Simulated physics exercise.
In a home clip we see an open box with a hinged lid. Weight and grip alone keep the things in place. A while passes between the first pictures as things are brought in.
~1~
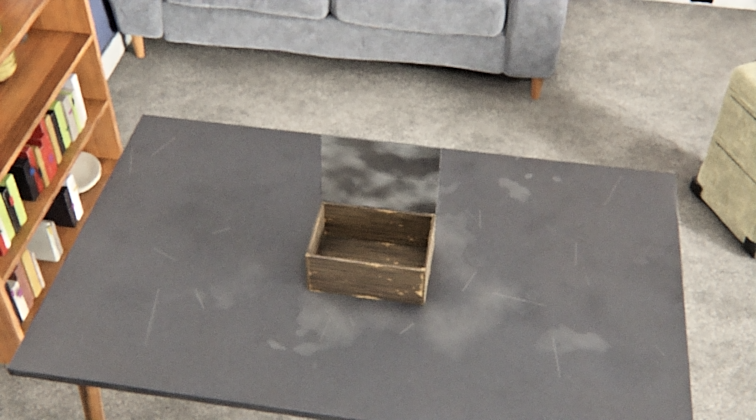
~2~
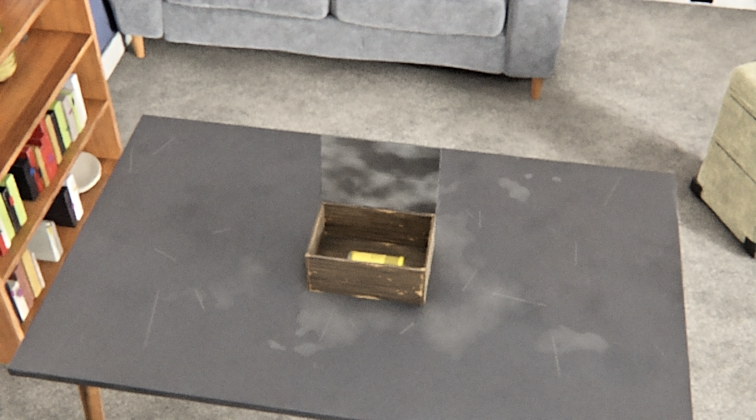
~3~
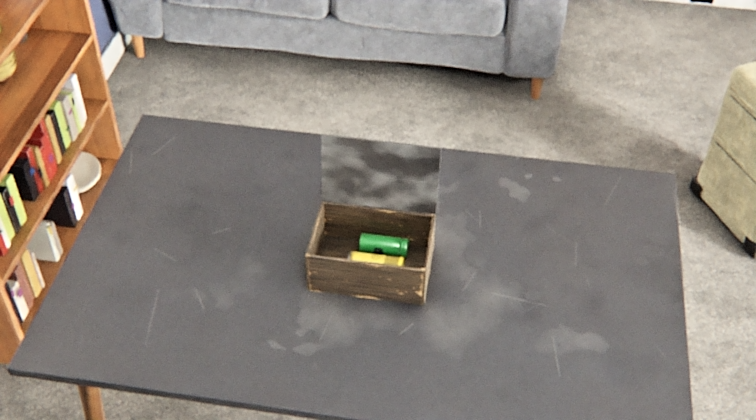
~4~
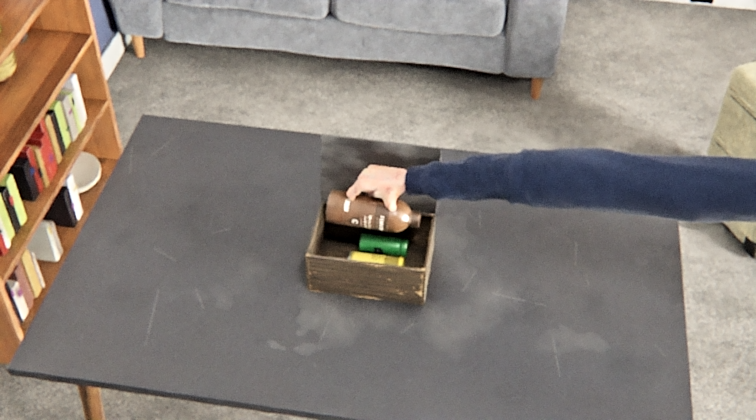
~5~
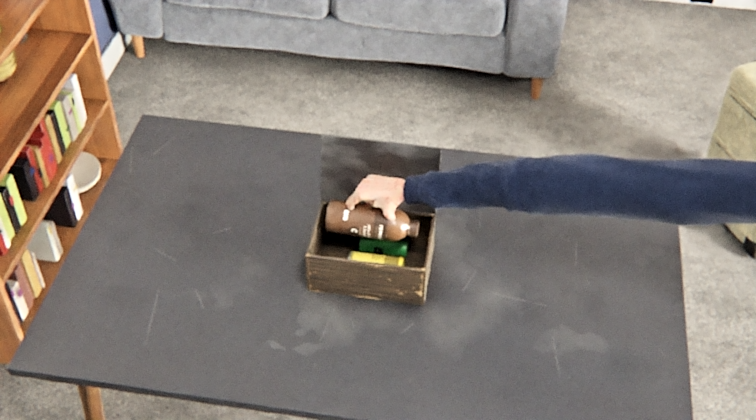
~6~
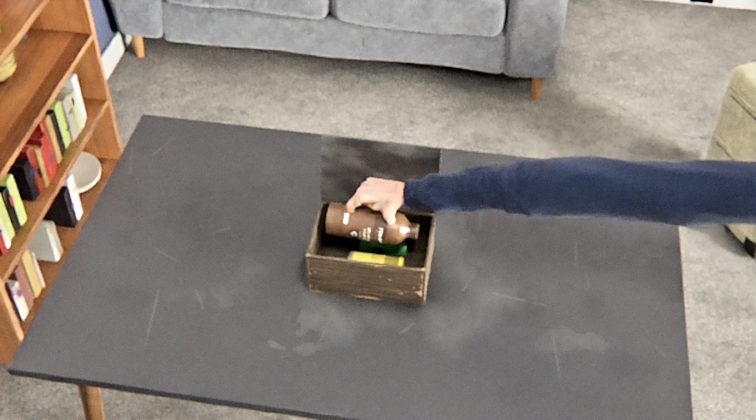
On a dark table in a living room, a yellow item and then a green shaker appear inside an open wooden box, and a hand in a blue sleeve holds a brown bottle over them, lowering it slightly.
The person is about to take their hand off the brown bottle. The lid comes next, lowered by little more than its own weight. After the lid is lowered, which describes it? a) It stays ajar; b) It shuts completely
b, it shuts completely.
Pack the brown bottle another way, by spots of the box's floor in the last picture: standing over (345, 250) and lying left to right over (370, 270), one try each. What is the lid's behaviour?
First time round it won't go down, and second time round it drops into place.
Then, 1.00 s on from there, lid starting down; brown bottle shifted about its own width near (373, 243).
Then, 1.60 s on from there, lid 53° above the rim; brown bottle shifted about its own width near (373, 243).
Then, 2.00 s on from there, lid 11° above the rim; brown bottle shifted about its own width near (373, 243).
In the end, lid shut; moved from the start, brown bottle; the other 2 unmoved. At the end, from the last picture's camera, brown bottle near (373, 243).
